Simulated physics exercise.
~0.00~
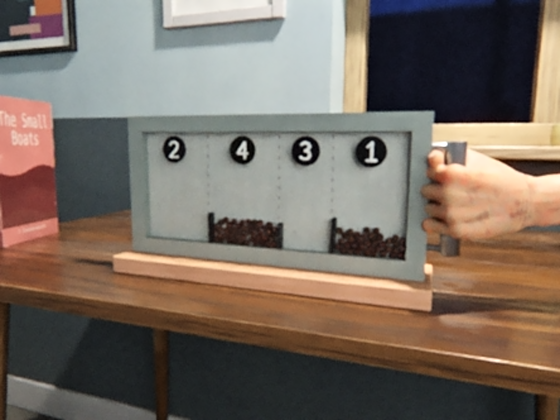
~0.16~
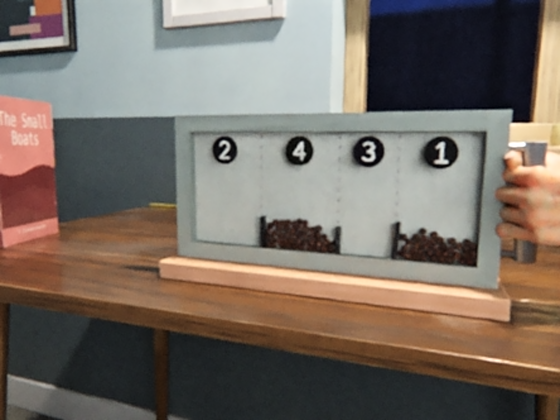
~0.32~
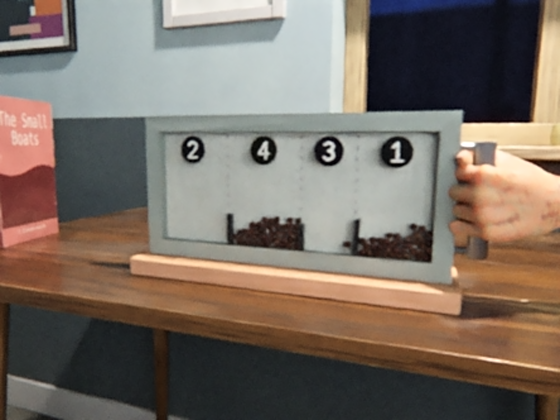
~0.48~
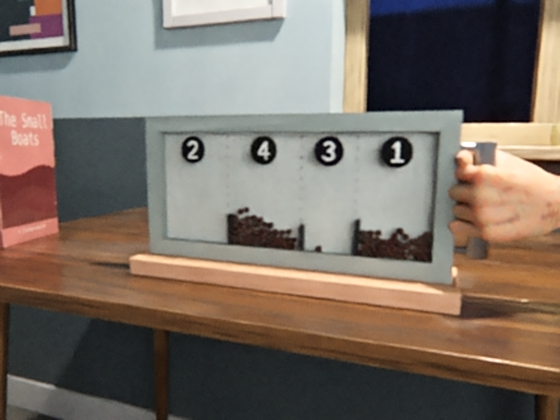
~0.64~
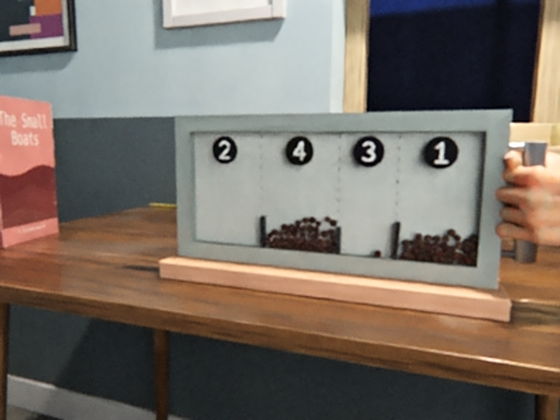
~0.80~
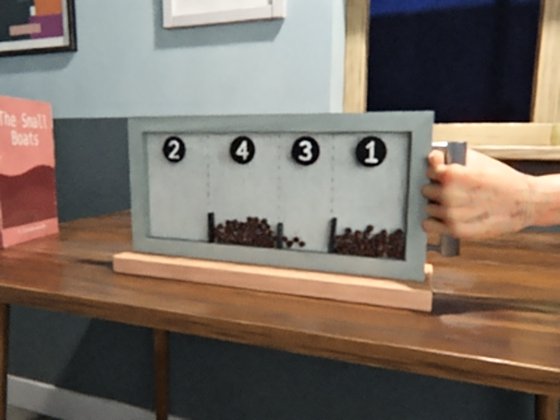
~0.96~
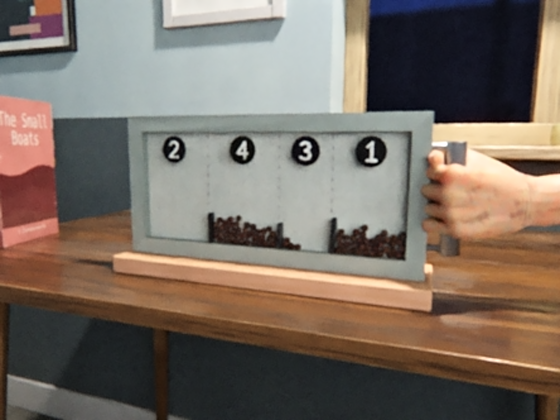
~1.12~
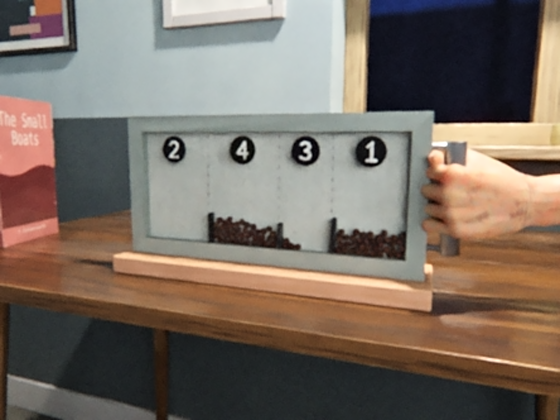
In a room with blue walls, seen from the front across a brown wooden table, a grey tray with a clear face stands upright on a pale wooden base. A pink book is at the left, a dark window behind at the right. Dark beads lie in two low piles, under the numbers four and one. A hand gripping the right end slides the tray right and back left, then repeats the trip, and the piles shift and tilt. A few beads slip into the strip marked three. The tray stops where it began, both piles mostly in place.
